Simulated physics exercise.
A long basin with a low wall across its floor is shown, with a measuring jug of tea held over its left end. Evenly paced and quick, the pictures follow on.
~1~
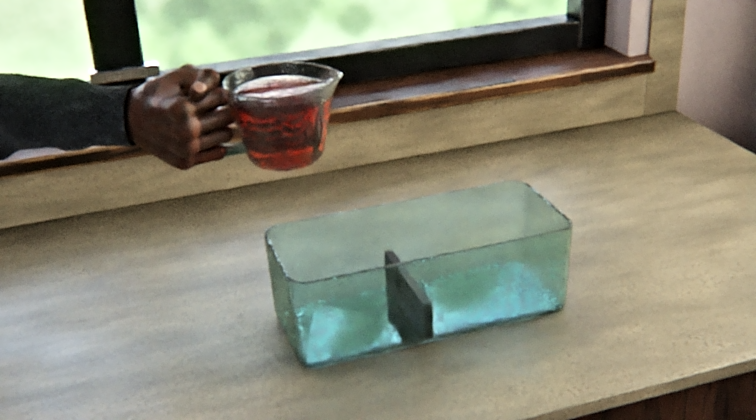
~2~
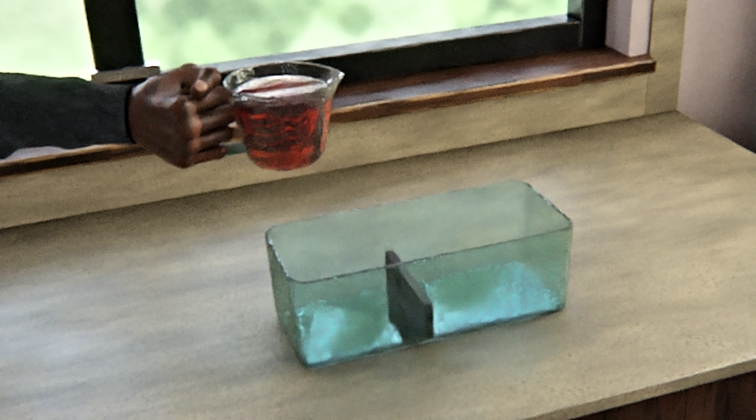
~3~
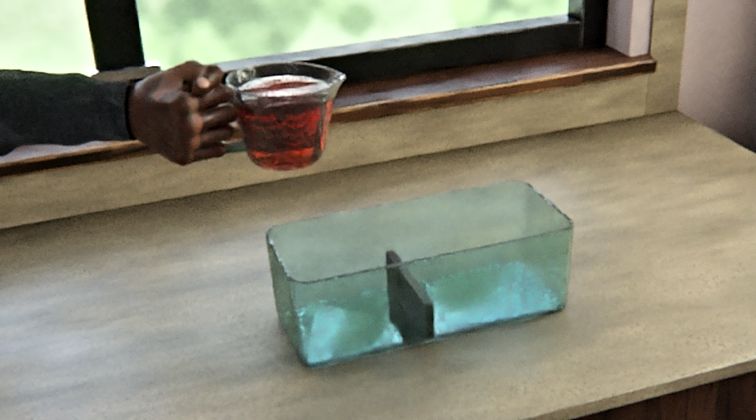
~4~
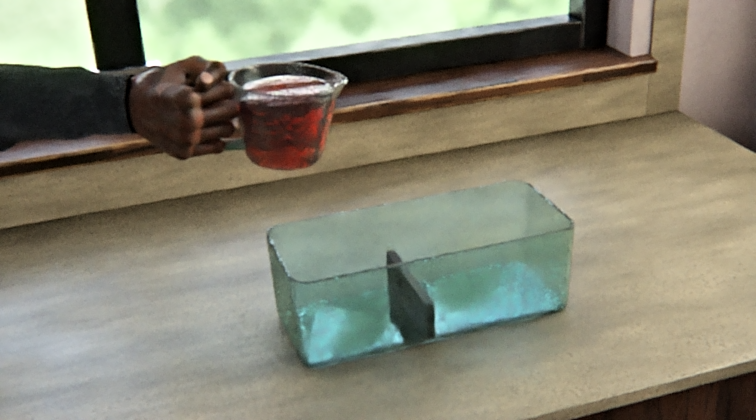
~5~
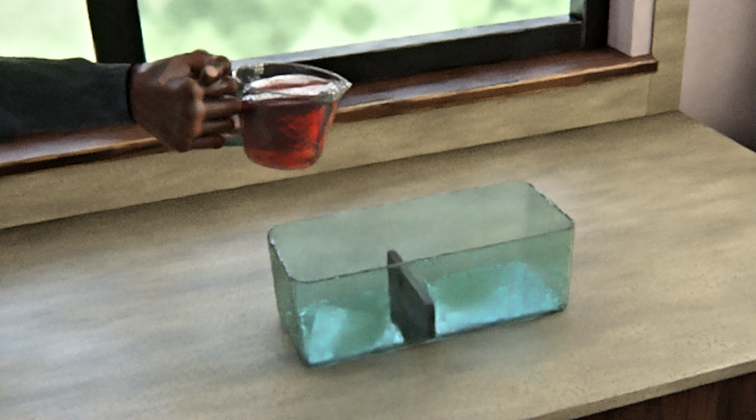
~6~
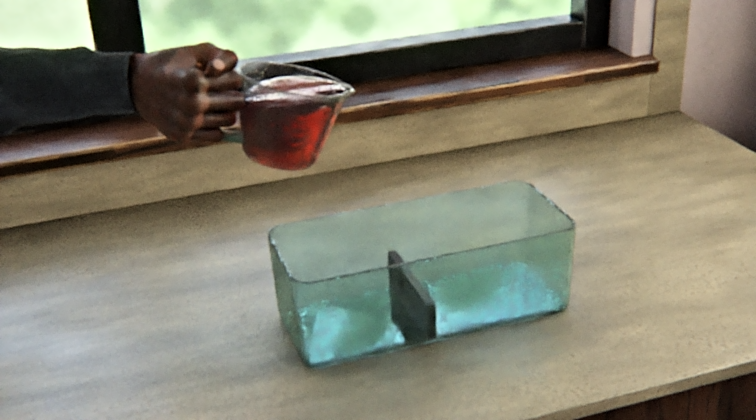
The video shows a hand holding a glass measuring jug of red tea above the left end of a long, clear basin with a low dividing wall, then gradually tilting the jug slightly to the right while the basin stays still.
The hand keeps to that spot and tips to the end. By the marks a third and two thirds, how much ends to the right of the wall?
The share right of the wall does reach a third but does not go past two thirds.
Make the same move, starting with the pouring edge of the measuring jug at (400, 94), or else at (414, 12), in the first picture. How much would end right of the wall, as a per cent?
It works out to around 95 % and then around 95 %.
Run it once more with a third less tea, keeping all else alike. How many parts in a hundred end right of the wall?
I'd put it at some 25 %.
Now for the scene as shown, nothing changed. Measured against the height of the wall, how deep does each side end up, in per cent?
20 per cent left, 20 per cent right.
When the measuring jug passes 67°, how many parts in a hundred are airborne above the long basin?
Roughly 25 per cent.
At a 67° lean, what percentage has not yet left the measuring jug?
Close to 55 parts in a hundred remain.
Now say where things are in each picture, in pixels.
It leans 0°; its right rim is at (341, 72); the tea meets the walls at (231, 97) and (328, 83); the long basin's rim runs from (277, 257) to (548, 203); the wall's top is at (407, 277), in the first picture.
It leans 1°; its right rim is at (343, 72); the tea meets the walls at (231, 97) and (328, 83), in the second picture.
It leans 3°; its right rim is at (344, 74); the tea meets the walls at (233, 96) and (330, 84), in the third picture.
It leans 6°; its right rim is at (347, 77); the tea meets the walls at (236, 96) and (333, 84), in the fourth picture.
It leans 10°; its right rim is at (350, 82); the tea meets the walls at (239, 97) and (338, 83), in the fifth picture.
It leans 15°; its right rim is at (353, 88); the tea meets the walls at (242, 98) and (346, 84), in the sixth picture.
A moment on, the measuring jug is tipped part way and 57 per cent is still to pour, 3 is left of the wall and 13 right of it.
Next, the measuring jug is tipped on its side and 7 per cent is still to pour, 27 is left of the wall and 54 right of it.
Then the measuring jug is tipped right over and 0 per cent is still to pour, 44 is left of the wall and 55 right of it.
Later the measuring jug is tipped right over and 0 per cent is still to pour, 44 is left of the wall and 55 right of it.
Finally, 44 per cent lies left of the wall, 55 right of it and 2 outside.
